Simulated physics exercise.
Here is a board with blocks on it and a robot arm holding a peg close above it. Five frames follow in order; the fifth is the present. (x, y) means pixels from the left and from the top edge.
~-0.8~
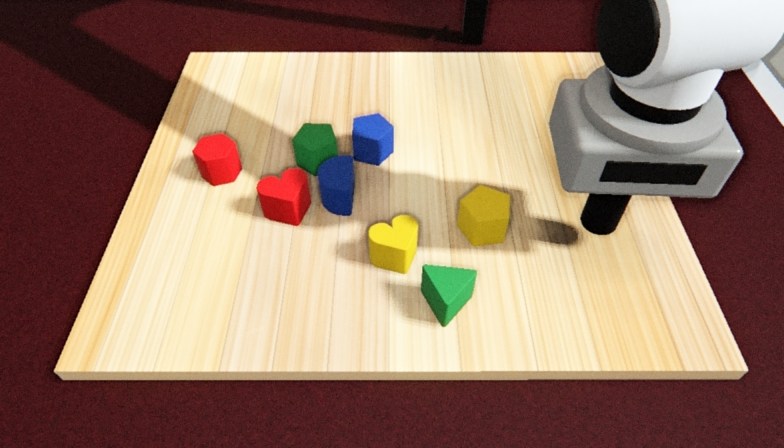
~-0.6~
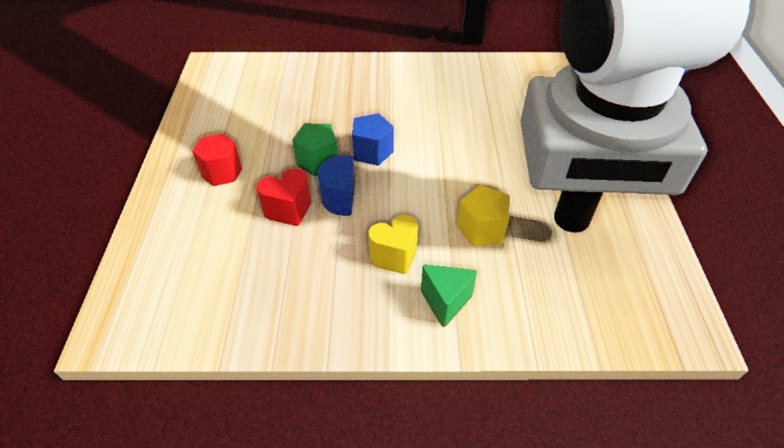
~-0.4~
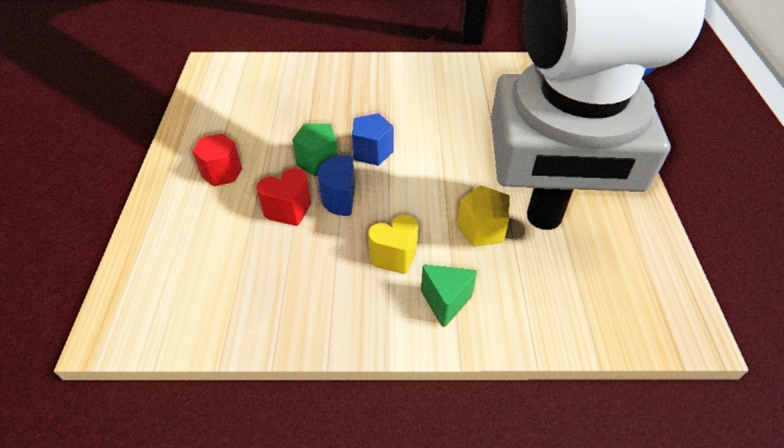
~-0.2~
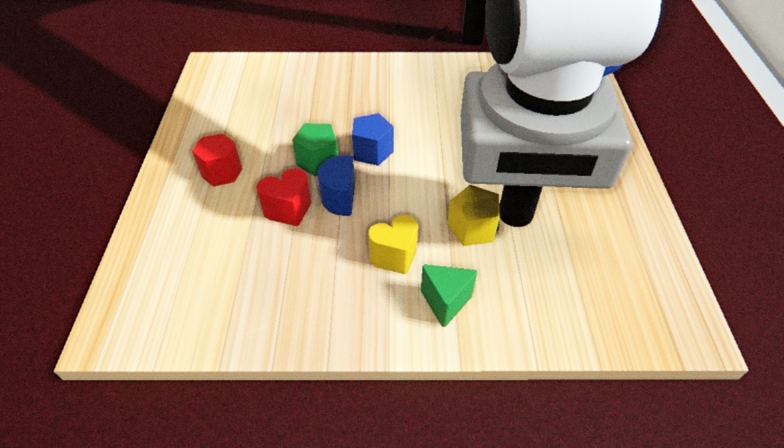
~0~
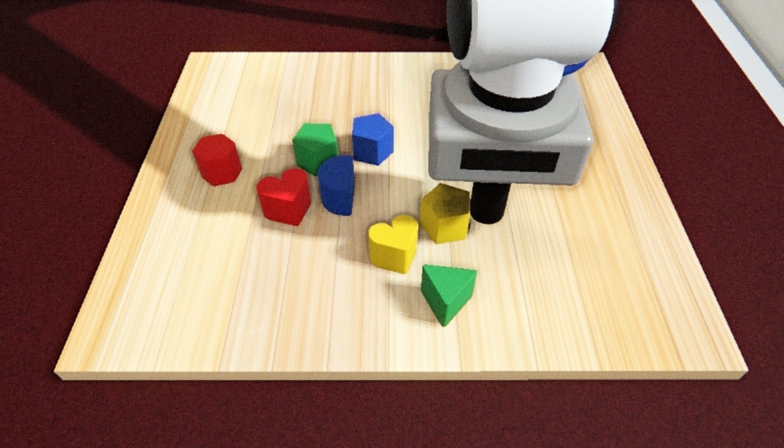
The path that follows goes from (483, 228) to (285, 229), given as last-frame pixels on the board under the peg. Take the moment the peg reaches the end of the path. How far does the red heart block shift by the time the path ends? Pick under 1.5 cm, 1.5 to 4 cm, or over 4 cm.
It's set to move over 4 cm.
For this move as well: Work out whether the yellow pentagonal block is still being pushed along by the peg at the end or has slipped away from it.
It sits in front of the peg.
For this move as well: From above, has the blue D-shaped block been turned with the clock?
Yes - that is the case.
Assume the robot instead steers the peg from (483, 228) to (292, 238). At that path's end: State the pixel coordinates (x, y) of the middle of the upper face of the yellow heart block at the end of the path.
The middle of its upper face will lie at (366, 241).
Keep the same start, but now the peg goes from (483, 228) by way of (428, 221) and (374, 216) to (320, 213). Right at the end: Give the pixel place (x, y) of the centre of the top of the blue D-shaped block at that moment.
In the picture, that point is around (313, 165).
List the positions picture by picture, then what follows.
The first picture shows peg's lower end at (598, 224); red heart block at (283, 184); blue D-shaped block at (337, 172); yellow heart block at (395, 232); yellow pentagonal block at (488, 203).
The second picture shows peg at (571, 221); blocks still.
The third picture shows peg at (544, 218); blocks still.
The fourth picture shows peg at (515, 216); yellow pentagonal block at (477, 202).
The fifth picture shows peg at (486, 213); red heart block at (283, 184); blue D-shaped block at (337, 172); yellow heart block at (395, 232); yellow pentagonal block at (448, 200).
The first path, step by step. One third of the way, peg at (417, 213); yellow heart block at (384, 236), turned 25° anticlockwise; yellow pentagonal block at (378, 197), turned 15° clockwise.
Two thirds of the way, peg at (349, 213); red heart block at (270, 180); blue D-shaped block at (320, 166), turned 70° clockwise; yellow heart block at (381, 237), turned 35° anticlockwise; yellow pentagonal block at (309, 196), turned 15° clockwise.
At the end, peg at (281, 214); red heart block at (234, 168), turned 45° clockwise; blue D-shaped block at (320, 165), turned 75° clockwise; yellow heart block at (381, 237), turned 35° anticlockwise; yellow pentagonal block at (242, 195), turned 20° clockwise.
